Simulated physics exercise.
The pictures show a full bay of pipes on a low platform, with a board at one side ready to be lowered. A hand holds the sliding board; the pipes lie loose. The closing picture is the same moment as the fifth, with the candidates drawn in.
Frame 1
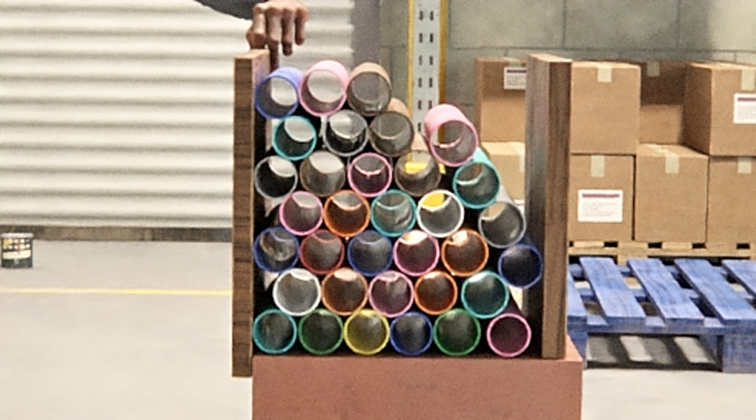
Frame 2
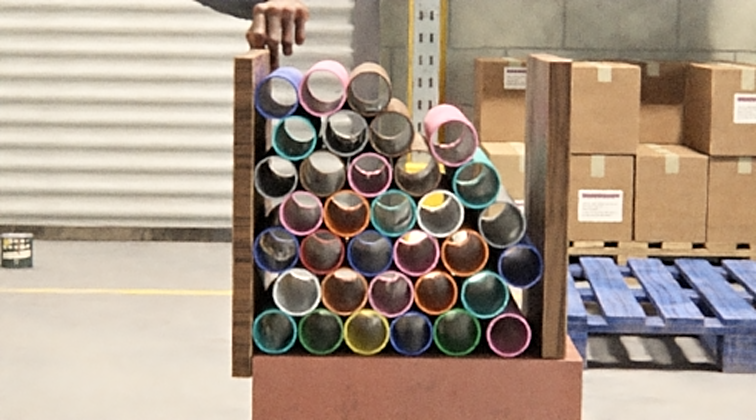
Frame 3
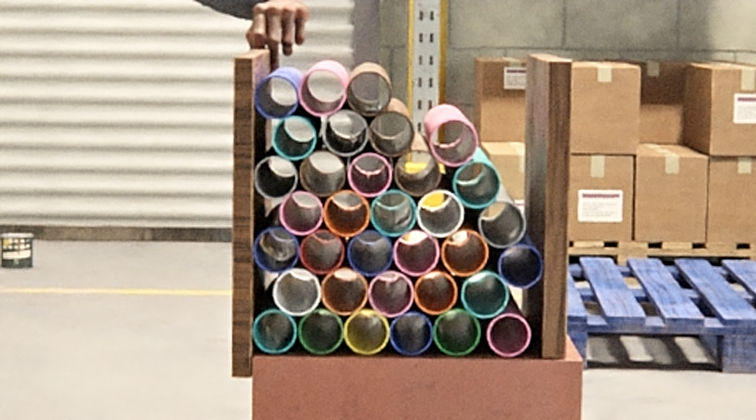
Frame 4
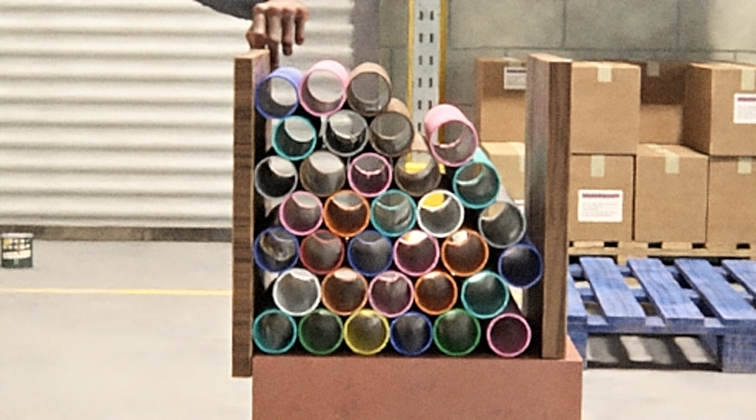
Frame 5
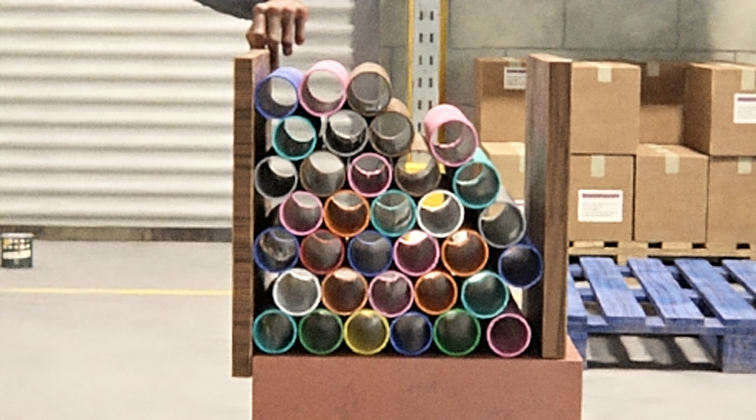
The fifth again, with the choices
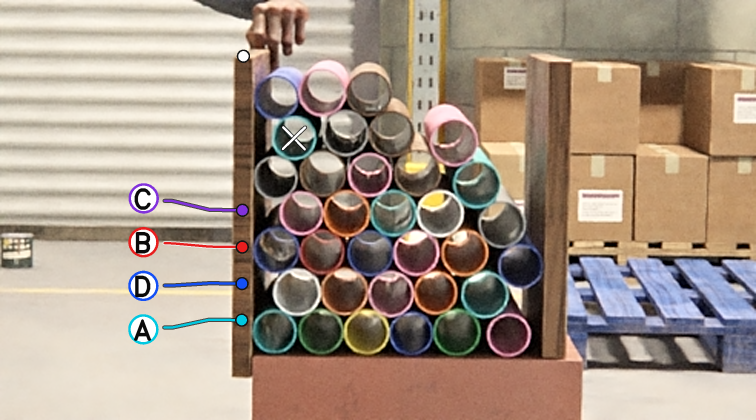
In a warehouse with stacked cardboard boxes and blue pallets, colourful pipes lie piled between two upright wooden boards on a low reddish platform. A hand rests on top of the left board throughout, and neither the board nor the pipes visibly move from start to finish.
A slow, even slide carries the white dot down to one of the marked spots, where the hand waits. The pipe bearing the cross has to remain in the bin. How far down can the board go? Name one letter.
No lower than C.
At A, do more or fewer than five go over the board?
At A, more than five.
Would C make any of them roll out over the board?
Yes.
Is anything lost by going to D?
At D: Yes.
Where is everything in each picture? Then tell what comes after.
In the first picture, a blue pipe (371, 253); a pink pipe (302, 213); a white pipe (440, 213).
In the second picture, a white pipe (440, 213); a turquoise pipe (294, 138).
In the third picture, a brown pipe (392, 133); side board (254, 200).
In the fourth picture, a turquoise pipe (275, 331); a pink pipe (509, 334).
In the fifth picture, a blue pipe (371, 253); a pink pipe (302, 213); a white pipe (440, 213).
On the marked copy, A at (242, 320); B at (242, 247); C at (242, 211); D at (242, 284); the cross at (294, 138); the white dot at (243, 56).
Following C. Soon after the start, top of the board (254, 127).
Later, top of the board (254, 207).
In the end, top of the board (254, 210), one out over the board, the crossed one still inside.
As for the rest, A lets the crossed one out; B lets the crossed one out; D lets the crossed one out.
